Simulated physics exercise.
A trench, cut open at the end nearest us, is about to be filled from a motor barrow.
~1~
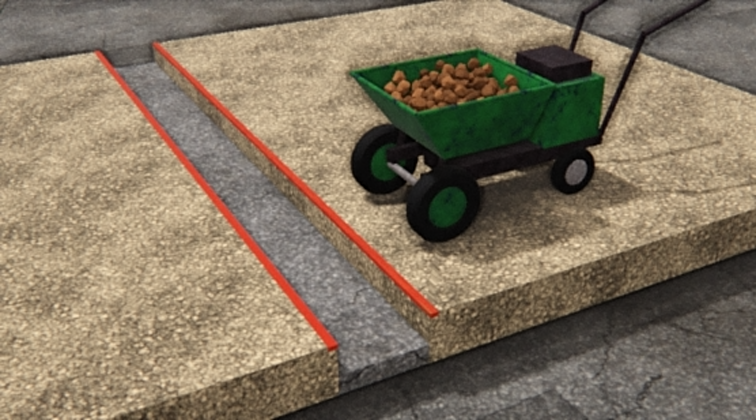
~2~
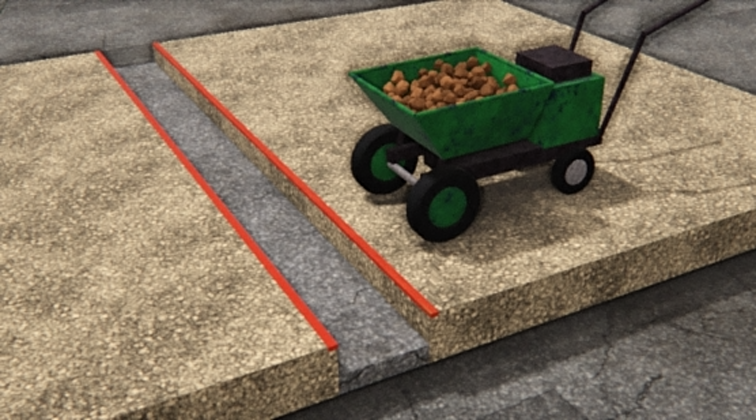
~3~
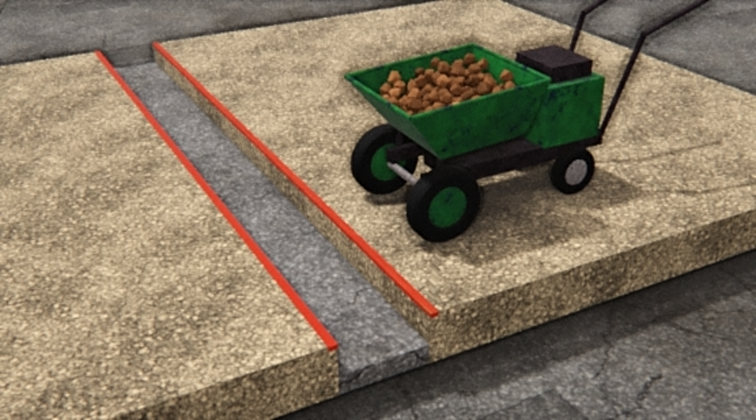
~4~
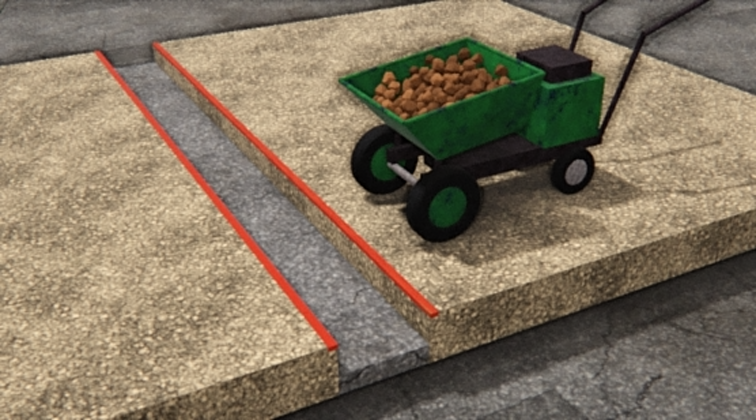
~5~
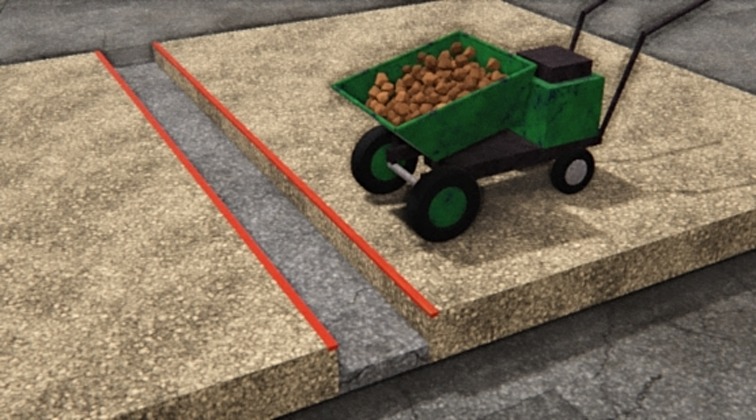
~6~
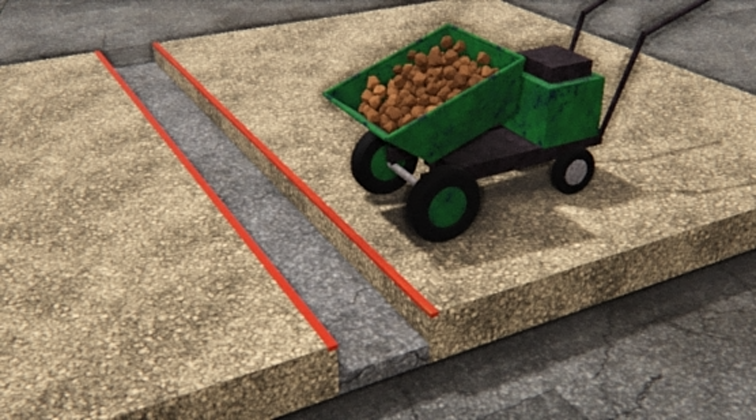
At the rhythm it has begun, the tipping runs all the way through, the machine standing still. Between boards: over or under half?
Over half.
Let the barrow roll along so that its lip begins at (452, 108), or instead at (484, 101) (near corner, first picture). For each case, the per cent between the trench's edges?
Roughly 100 per cent, and 60 per cent.
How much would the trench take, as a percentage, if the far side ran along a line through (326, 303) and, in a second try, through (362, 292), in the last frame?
The first case gives around 70 percent, and the second around 0 percent.
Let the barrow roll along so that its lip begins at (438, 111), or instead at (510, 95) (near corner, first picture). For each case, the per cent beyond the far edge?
You'd see close to 0 per cent the first time and close to 0 per cent the next.
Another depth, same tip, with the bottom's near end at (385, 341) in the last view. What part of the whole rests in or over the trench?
60 per cent, roughly.
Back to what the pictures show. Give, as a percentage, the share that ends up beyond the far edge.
My estimate is around 5 percent.
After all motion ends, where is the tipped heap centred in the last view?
Close to (299, 263).
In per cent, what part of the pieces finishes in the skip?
Around 0 in a hundred.
Shortly afterwards, skip tipped steeply; the whole lot in the skip.
Next, skip tipped right over; near two thirds in the skip; near a third in or heaped over the trench; only a few beyond it; only a few falling.
Some moments later, skip tipped right over; a little in the skip; the bulk in or heaped over the trench; a little beyond it.
In the end, skip tipped right over; all but a few in or heaped over the trench; a little beyond it.
